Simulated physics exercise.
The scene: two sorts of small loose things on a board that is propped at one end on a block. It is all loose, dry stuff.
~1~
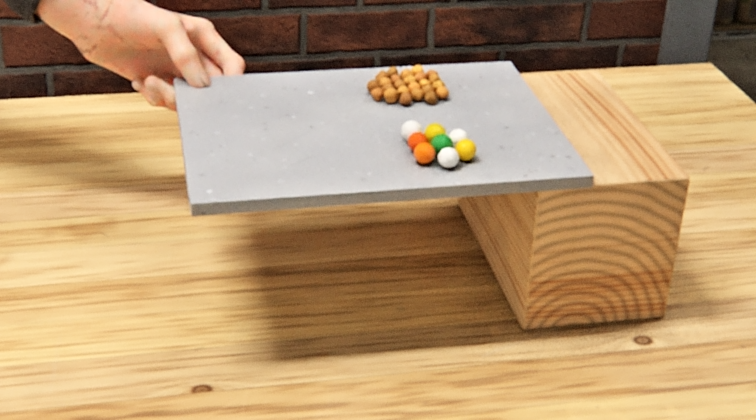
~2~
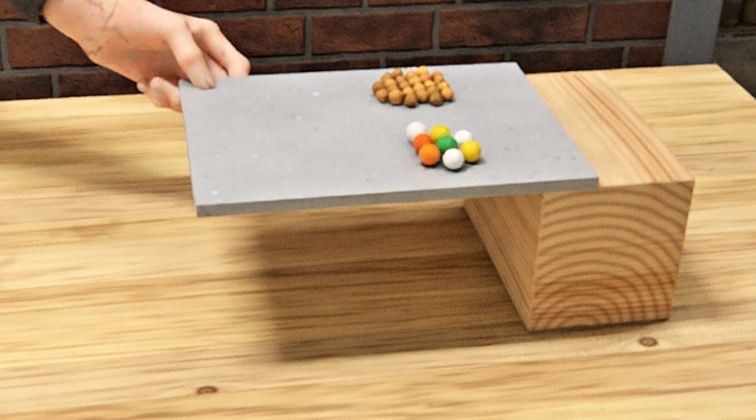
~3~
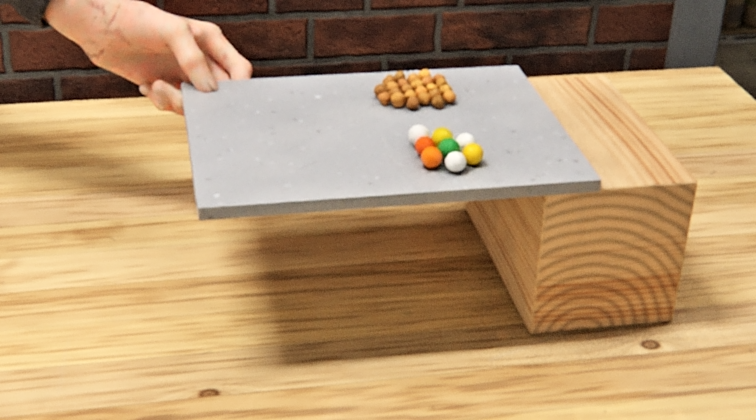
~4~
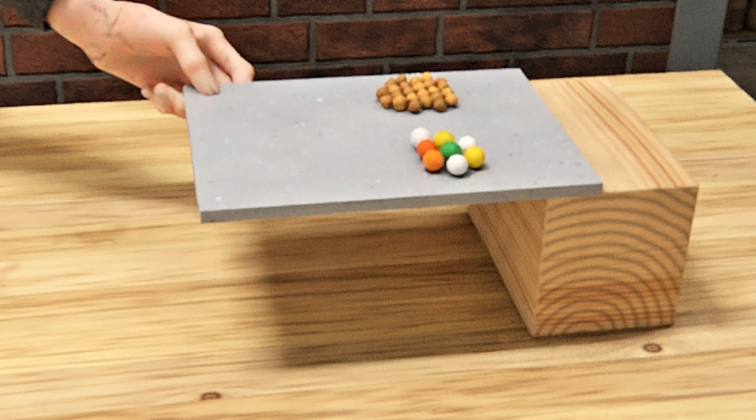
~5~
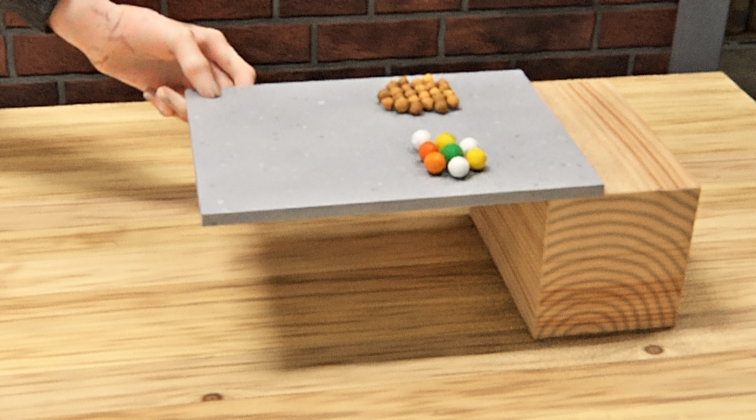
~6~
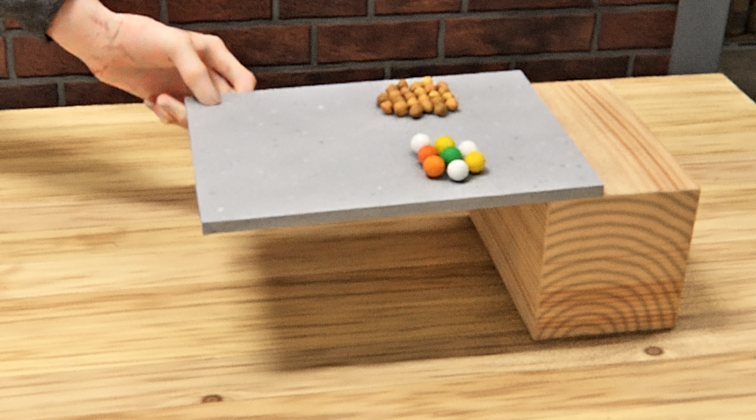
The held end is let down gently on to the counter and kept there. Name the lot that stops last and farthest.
It is the near lot.
Then, 0.46 s after the last picture, board sloping at 14°; near lot all still on the board; far lot all still on the board.
Then, 0.95 s after the last picture, board sloping at 27°; near lot mostly up to a board's length out; far lot all still on the board.
Then, 1.53 s after the last picture, board resting at 31°; near lot mostly more than two board lengths out, a small part gone off the counter; far lot mostly less than half a board's length out.
By the end, board resting at 31°; near lot mostly more than two board lengths out, most gone off the counter; far lot mostly less than half a board's length out; the near lot has gone farther.
